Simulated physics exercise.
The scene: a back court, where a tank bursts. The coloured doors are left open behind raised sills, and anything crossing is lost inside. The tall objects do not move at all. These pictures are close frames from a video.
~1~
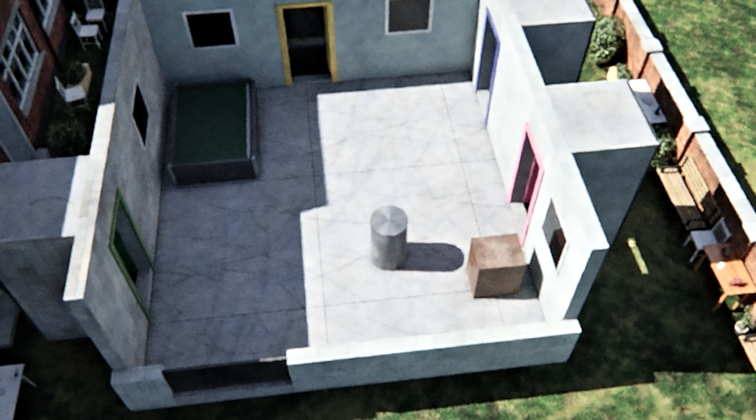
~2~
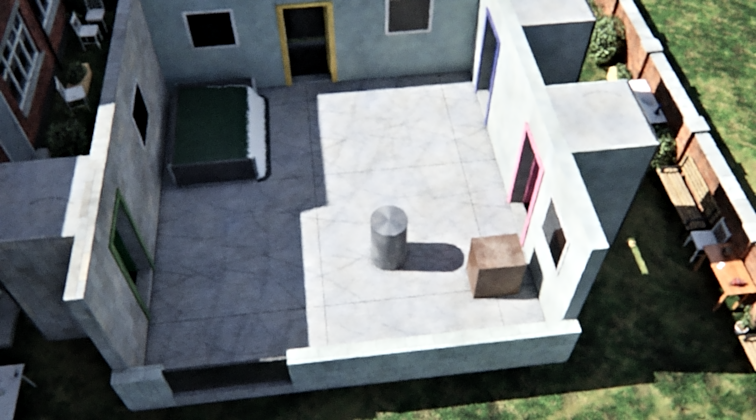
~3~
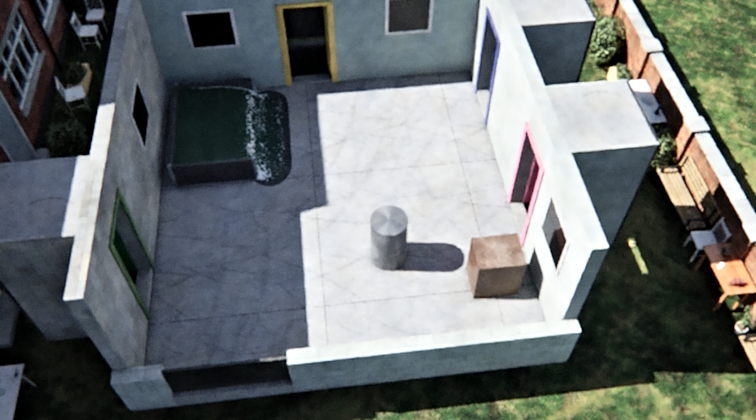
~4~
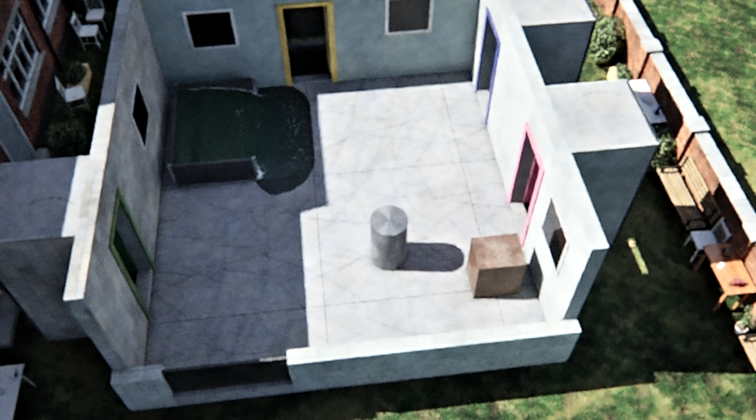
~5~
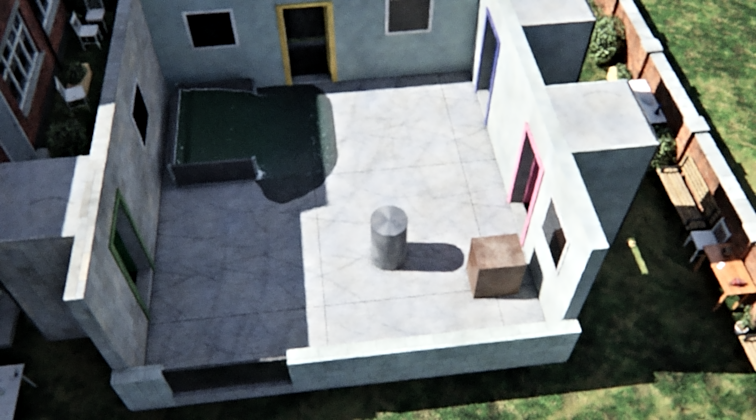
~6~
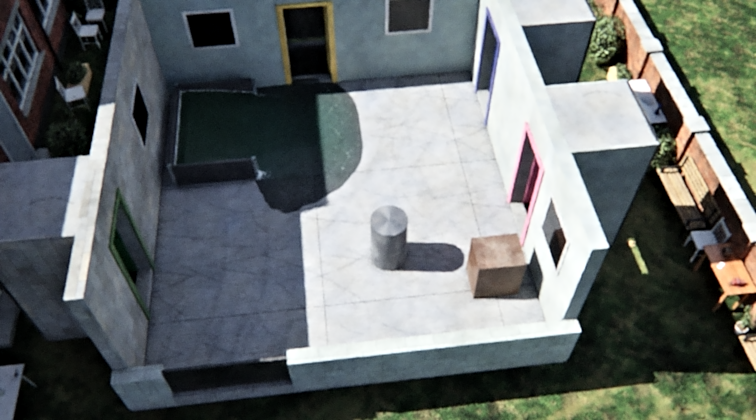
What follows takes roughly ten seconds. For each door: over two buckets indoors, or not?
In the end the yellow door gets overwhelmed honestly; the pink door gets overwhelmed honestly; the blue door gets overwhelmed honestly; the green door copes honestly.
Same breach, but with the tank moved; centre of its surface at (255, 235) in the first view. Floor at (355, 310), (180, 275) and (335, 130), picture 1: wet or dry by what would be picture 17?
In the order asked: Reached by the flood, not reached, not reached.
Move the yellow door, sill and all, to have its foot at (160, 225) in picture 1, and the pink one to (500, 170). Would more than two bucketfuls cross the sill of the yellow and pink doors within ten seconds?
Note - yellow ends up short of it; pink ends up above it.
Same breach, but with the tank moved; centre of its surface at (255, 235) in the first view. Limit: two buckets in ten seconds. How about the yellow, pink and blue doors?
Result: Yellow door stays inside the limit, pink door tops the limit, blue door stays inside the limit.
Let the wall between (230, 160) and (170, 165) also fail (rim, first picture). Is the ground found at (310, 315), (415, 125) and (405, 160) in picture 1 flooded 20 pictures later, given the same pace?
The first point is soaked, the second spared, the third spared.
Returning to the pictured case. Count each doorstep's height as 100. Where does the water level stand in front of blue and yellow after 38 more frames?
First 70 percent, then 100 percent.
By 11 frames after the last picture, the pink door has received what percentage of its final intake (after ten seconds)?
0 %.
A moment on, water covers 30 % of the floor; the yellow door under two buckets in, the pink door not reached, the blue door not reached, the green door not reached.
Next, water covers 45 % of the floor; the yellow door under two buckets in, the pink door not reached, the blue door under two buckets in, the green door not reached.
Then, water covers 50 % of the floor; the yellow door over two buckets in, the pink door under two buckets in, the blue door over two buckets in, the green door not reached.
Later, water covers 55 % of the floor; the yellow door over two buckets in, the pink door over two buckets in, the blue door over two buckets in, the green door not reached.
In the end, water covers 90 % of the floor; the yellow door over two buckets in, the pink door over two buckets in, the blue door over two buckets in, the green door not reached.
